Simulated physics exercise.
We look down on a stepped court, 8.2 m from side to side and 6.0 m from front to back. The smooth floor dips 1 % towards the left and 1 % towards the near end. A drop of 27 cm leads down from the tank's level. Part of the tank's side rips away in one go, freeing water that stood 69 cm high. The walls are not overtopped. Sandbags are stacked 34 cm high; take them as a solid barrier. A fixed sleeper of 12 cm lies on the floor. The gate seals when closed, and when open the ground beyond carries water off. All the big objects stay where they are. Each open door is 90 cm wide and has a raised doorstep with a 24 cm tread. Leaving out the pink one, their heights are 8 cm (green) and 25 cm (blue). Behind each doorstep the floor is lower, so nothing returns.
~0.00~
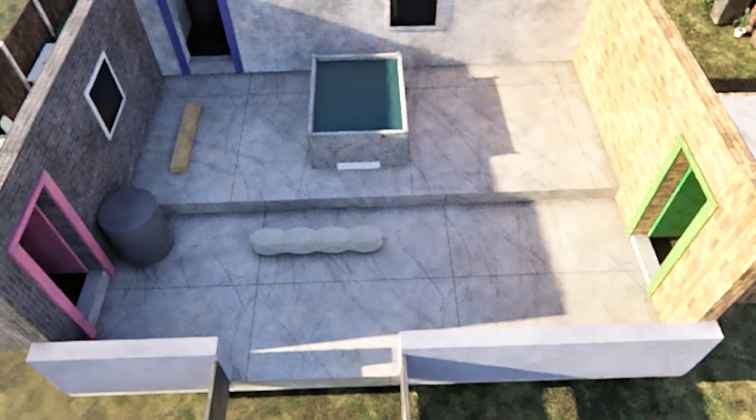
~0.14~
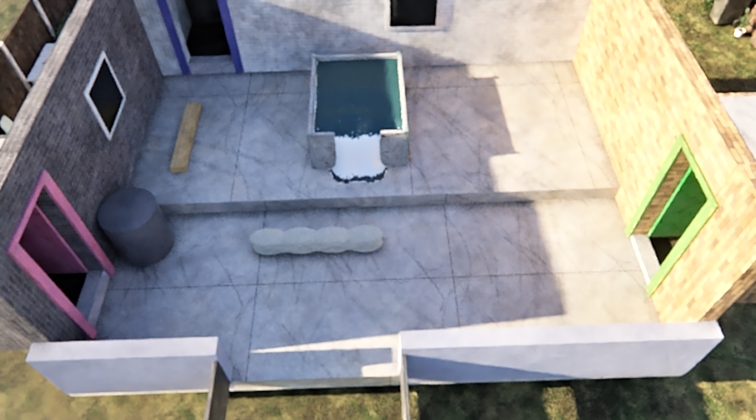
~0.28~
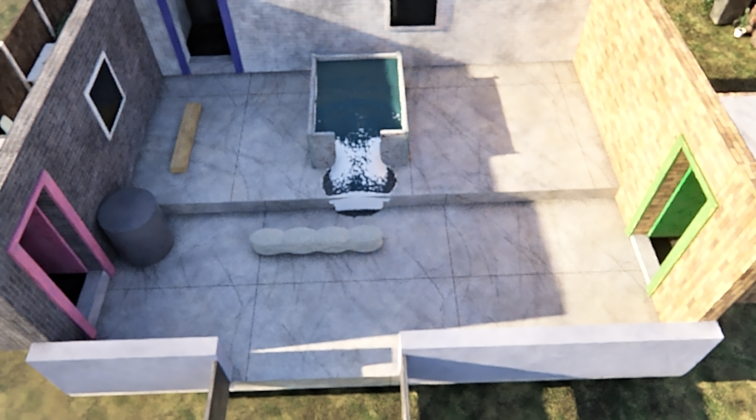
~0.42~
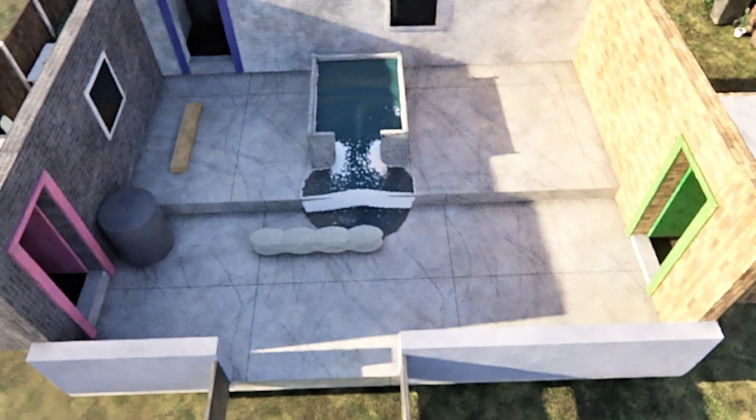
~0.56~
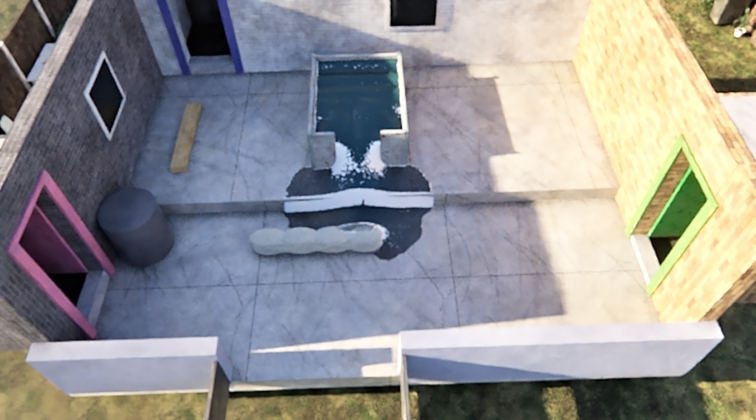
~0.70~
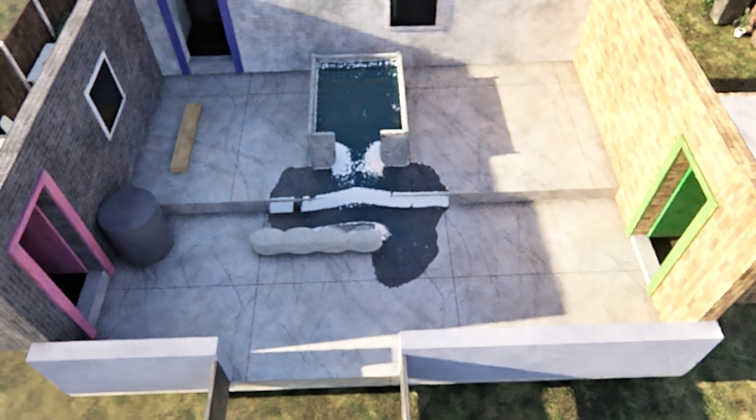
Stepped concrete court, with water bursting from a tank's broken near side, spilling over the step and spreading around pale sandbags.
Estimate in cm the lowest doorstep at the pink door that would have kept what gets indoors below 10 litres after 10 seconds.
About 12 cm.
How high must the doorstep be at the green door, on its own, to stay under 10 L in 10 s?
Roughly 7.5 cm at green.
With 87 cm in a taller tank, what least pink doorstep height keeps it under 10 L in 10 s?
Some 14.5 cm.
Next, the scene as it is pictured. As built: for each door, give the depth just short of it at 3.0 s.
In cm: Green 2, blue 0, pink 6.
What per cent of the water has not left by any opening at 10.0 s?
About 90 per cent.
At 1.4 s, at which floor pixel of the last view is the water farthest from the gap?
Around (471, 355).
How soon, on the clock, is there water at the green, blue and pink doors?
Arrival: Green 3.0 s, blue not in the 10 s, pink 2.0 s.
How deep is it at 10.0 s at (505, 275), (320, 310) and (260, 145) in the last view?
About 4, 8 and 0 cm.
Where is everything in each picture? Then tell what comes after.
In the first frame, still water, 69 cm deep, in the tank at (357, 95); the pink door at (73, 268) is dry.
In the second frame, water pours out at (359, 152) and has run 0.3 m, to (346, 180); about 10 cm deep outside, 69 cm at the back.
In the third frame, the front is at (351, 212), 0.8 m from the gap at (359, 154); 0.7 m2 of floor is wet, 69 cm left at the back.
In the fourth frame, the front is at (340, 236), 1.3 m from the gap at (359, 154); 1.7 m2 of floor is wet, 69 cm left at the back.
In the fifth frame, the front is at (389, 253), 1.7 m from the gap at (359, 154); 2.6 m2 of floor is wet, 65 cm left at the back.
In the sixth frame, the gap is at (359, 154), the front 2.2 m out at (398, 279); the back of the tank holds 58 cm; the pink door at (73, 268), 4.6 m from the gap, is still 2.7 m from the nearest water.
After 1.4 s water covers 15 % of the floor, deepest (44 cm) near (354, 233); it has not reached the pink door.
After 3.0 s water covers 30 % of the floor, deepest (34 cm) near (127, 224); 6 cm at the pink door, 0 litres in over its 24 cm doorstep.
After 10.0 s water covers 45 % of the floor, deepest (12 cm) near (84, 370); 11 cm at the pink door, 0 litres in over its 24 cm doorstep.
At the pink door as built, the water arrived by 2.1 s and peaked near 14 cm at 6.4 s.
With a doorstep of 11 cm, 16 litres would have come in within the 10 s; with 13 cm, 5 litres. So under 10 litres takes about 12 cm.
